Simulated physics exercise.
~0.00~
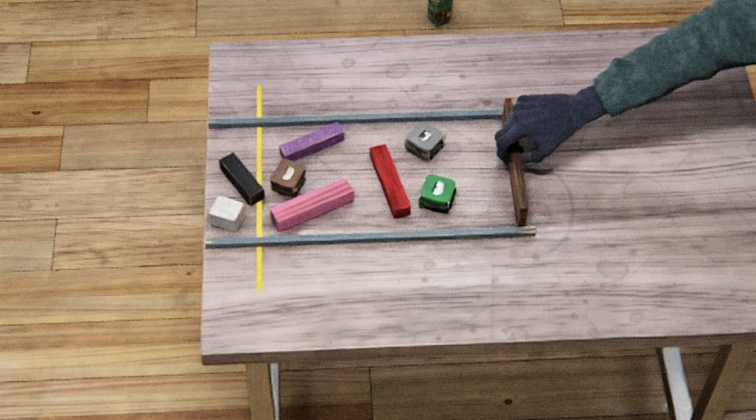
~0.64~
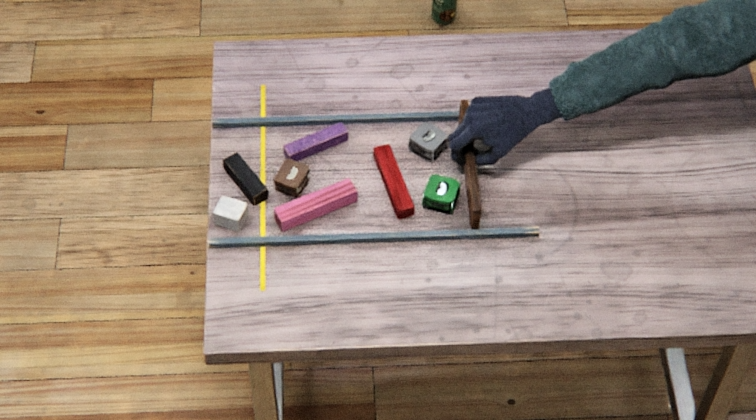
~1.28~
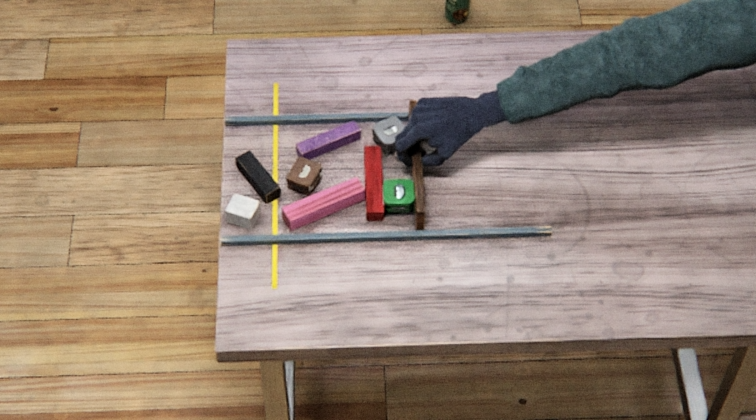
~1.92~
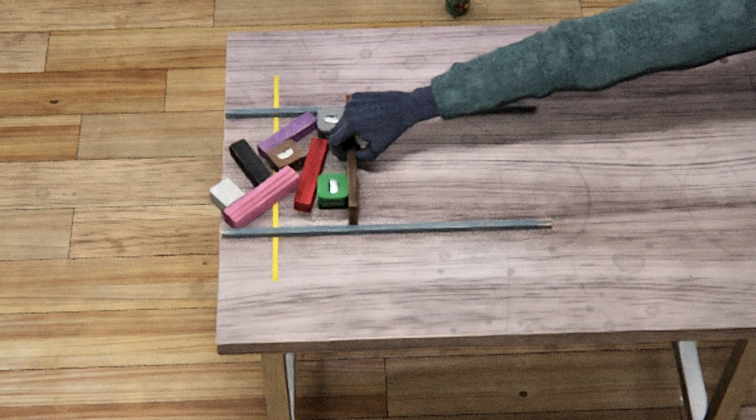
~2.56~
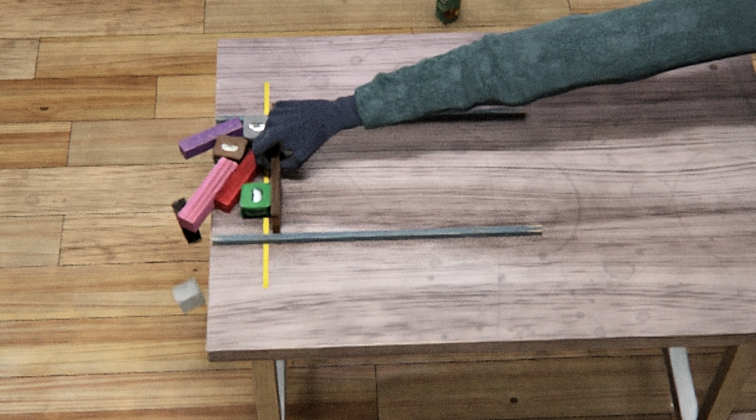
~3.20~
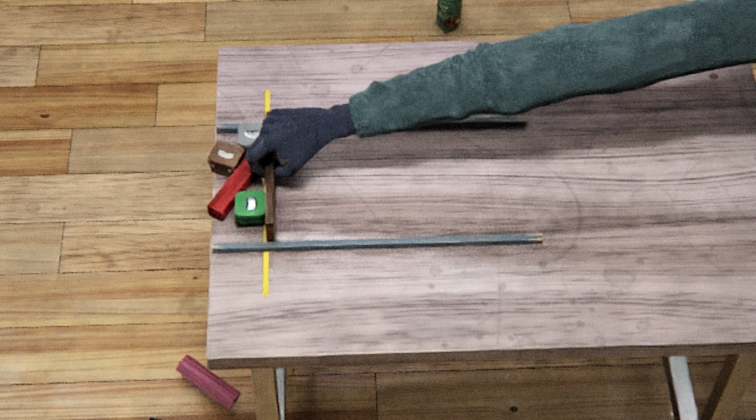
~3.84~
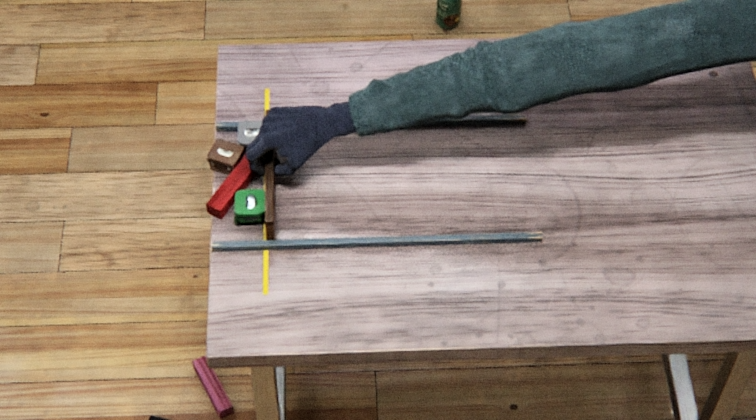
On a pale wooden table above a plank floor, seen from above by a slightly swaying camera, two grey rails run either side of scattered pieces. Black and white pieces lie near a yellow line at left, with purple, brown and pink ones beside it and red, grey and green ones farther right. A dark-gloved hand slides an upright brown board leftward, gathering the green, grey and red pieces, then crowding everything toward the left edge. The white, black, purple and pink pieces go over the edge. The board stops at the line, leaving brown, red, green and grey pieces on the table.
